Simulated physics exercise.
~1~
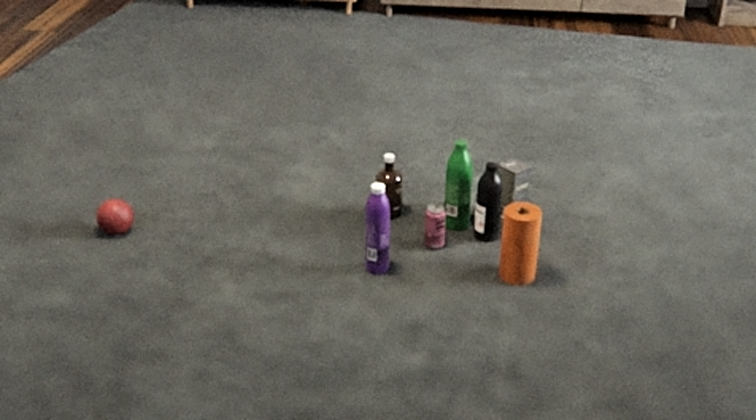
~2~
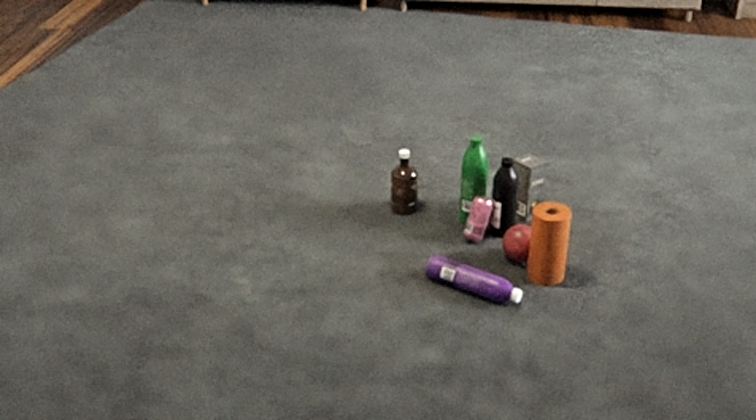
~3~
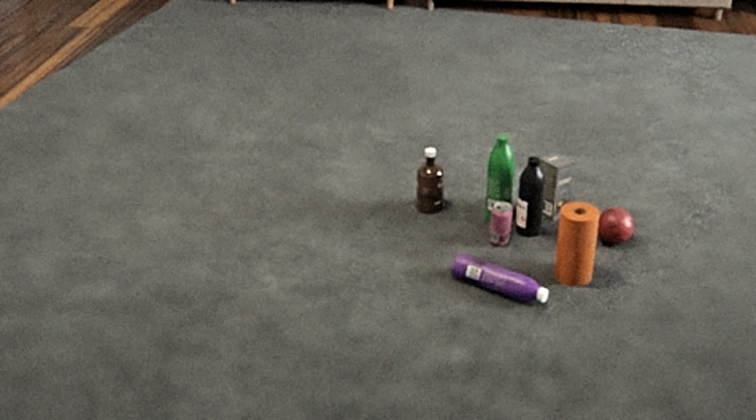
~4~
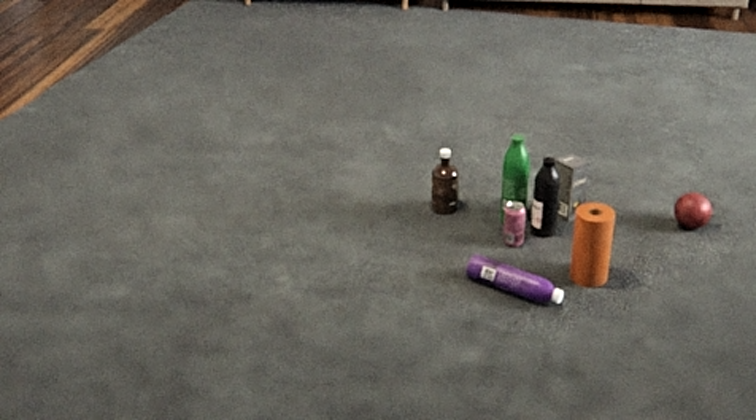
At the start, a red ball is on a dark grey carpet, to the left of a cluster of upright bottles, a pink can, an orange roll and a grey carton. The ball travels right into the group, and the purple bottle goes over onto its side. The pink can then tips into a lean while the ball is beside the orange roll. As the ball comes out on the right, the can settles upright again. The ball rolls farther right, leaving the purple bottle lying in front and everything else standing.
